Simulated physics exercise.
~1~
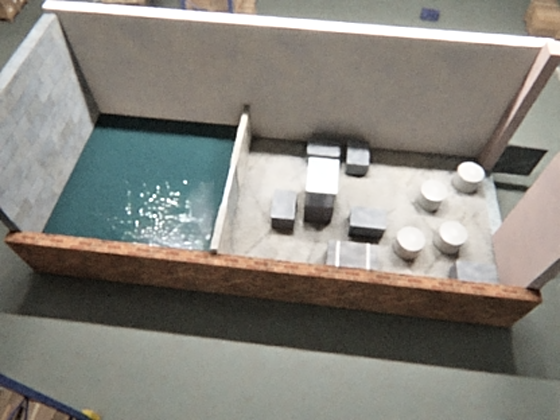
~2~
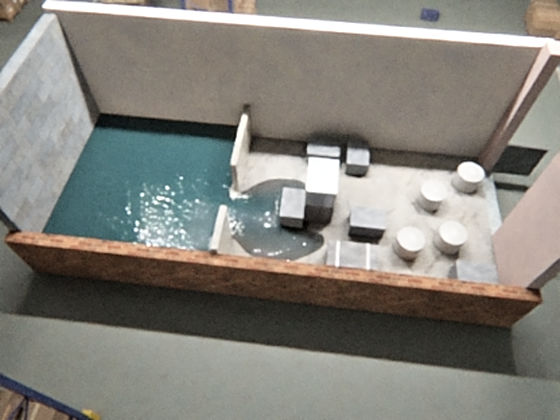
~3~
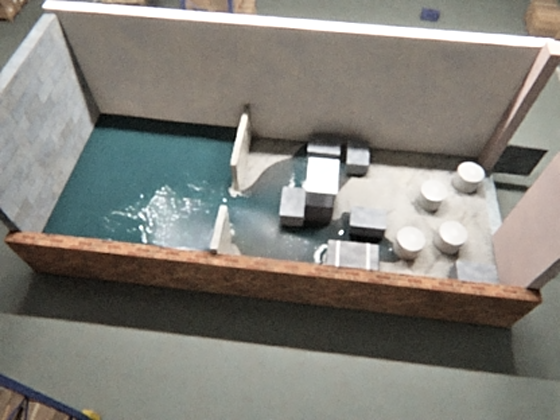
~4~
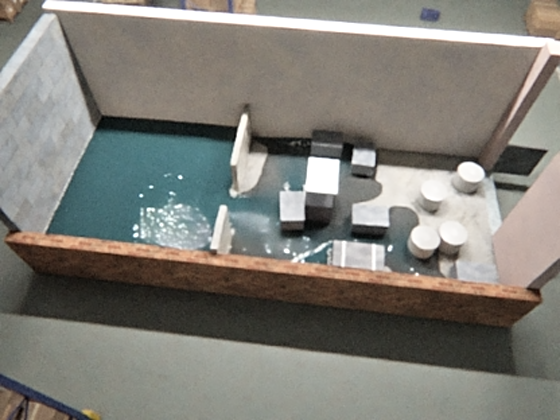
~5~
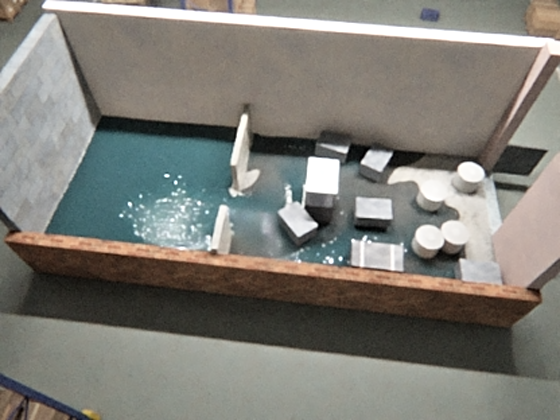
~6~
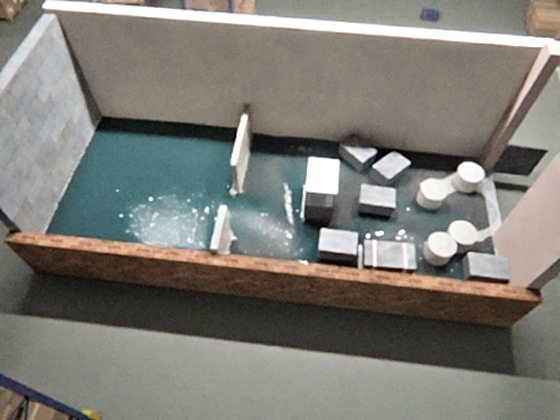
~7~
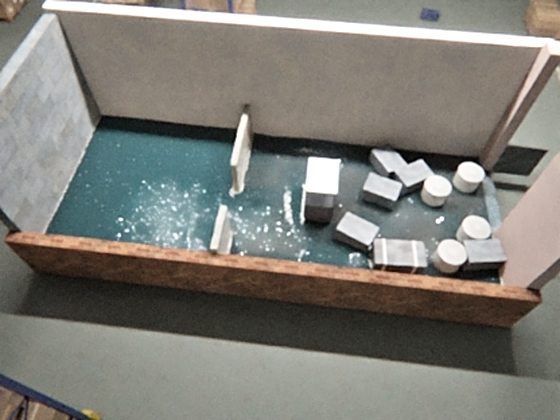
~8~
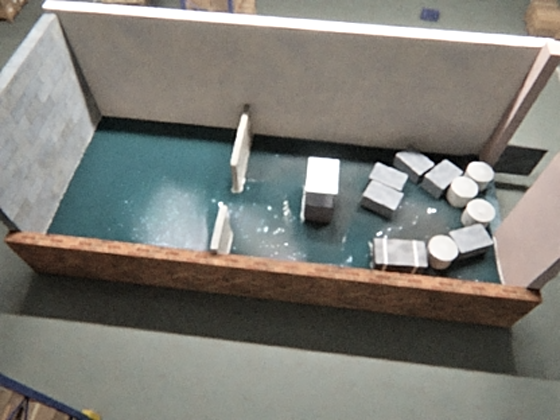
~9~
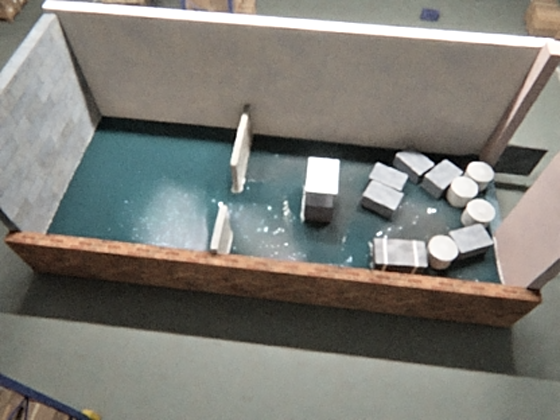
Water bursts from the left room into the right, sweeping most blocks and tubs rightward.
